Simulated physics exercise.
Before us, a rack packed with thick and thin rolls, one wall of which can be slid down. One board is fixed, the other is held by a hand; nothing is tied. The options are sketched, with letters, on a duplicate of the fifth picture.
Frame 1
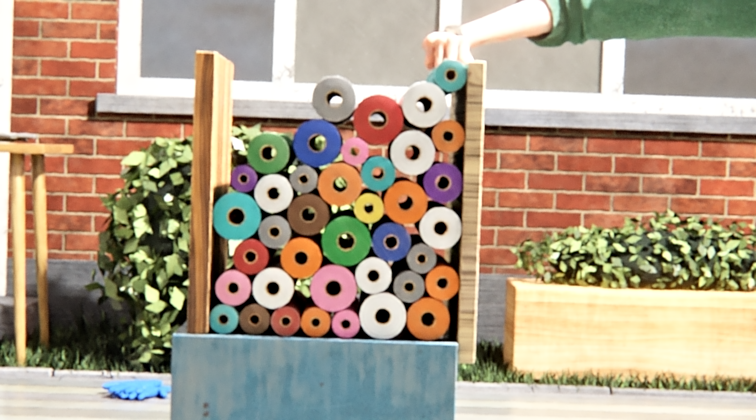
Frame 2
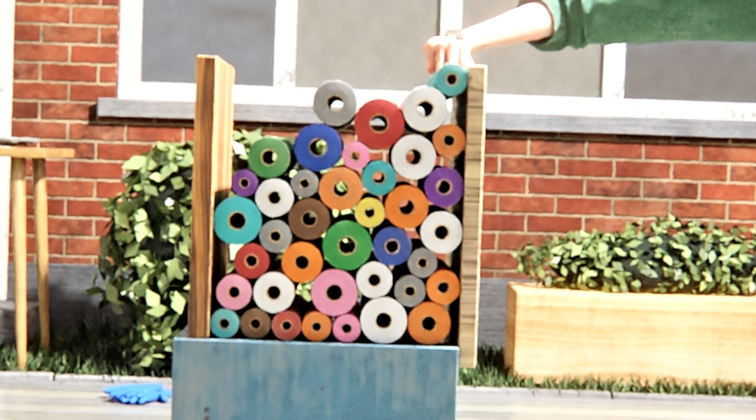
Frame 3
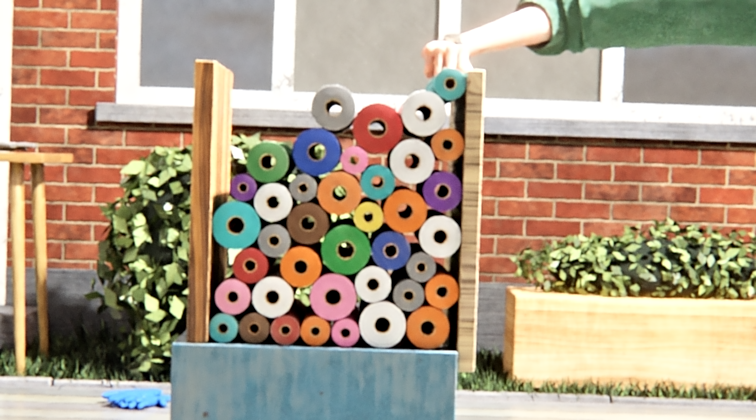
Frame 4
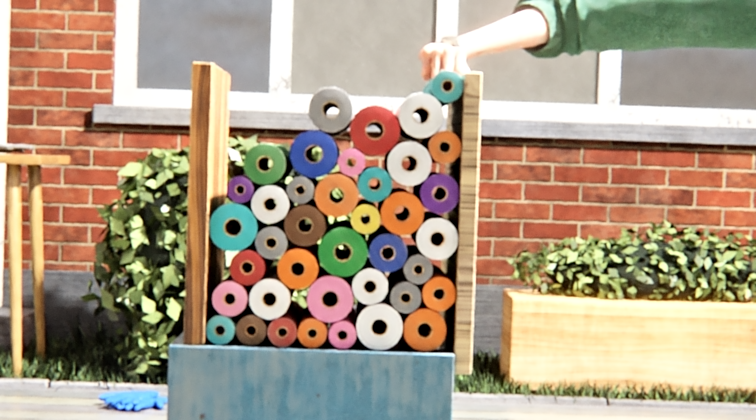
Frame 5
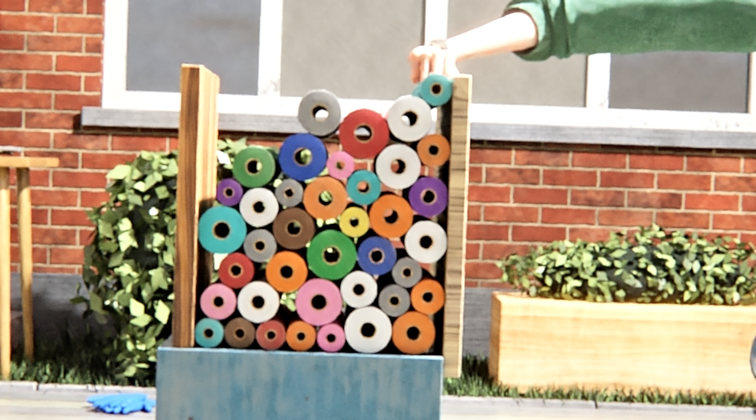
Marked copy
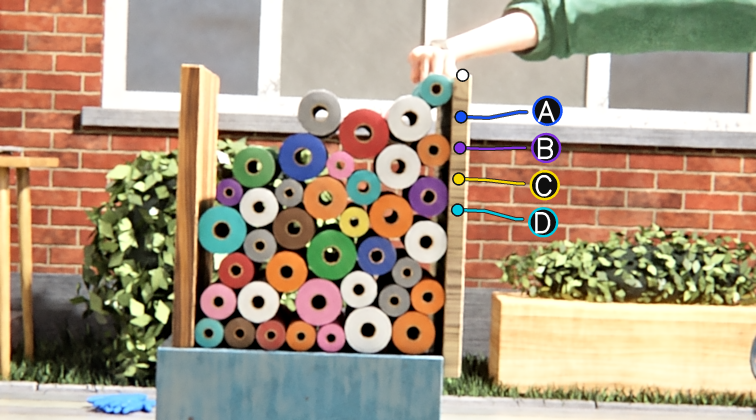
Outside a brick building, a hand resting atop a rack of colourful rolls, the rolls staying still as the view shifts slightly.
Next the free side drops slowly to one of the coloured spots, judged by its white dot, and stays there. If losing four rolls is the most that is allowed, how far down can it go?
Slide it to D.
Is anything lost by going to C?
At C: Yes.
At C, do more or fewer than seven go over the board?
Fewer than seven.
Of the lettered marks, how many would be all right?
The number is four.
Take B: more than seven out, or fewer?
It loses fewer than seven.
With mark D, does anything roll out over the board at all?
At D: Yes.
On the marked copy, A at (461, 117); B at (460, 148); C at (459, 179); D at (458, 210); the white dot at (463, 75).
With D. Early on, top of the board (451, 136).
Further on, top of the board (449, 207).
At the end, top of the board (449, 210), three out over the board.
As for the rest, A none out over the board; B one out over the board; C one out over the board.
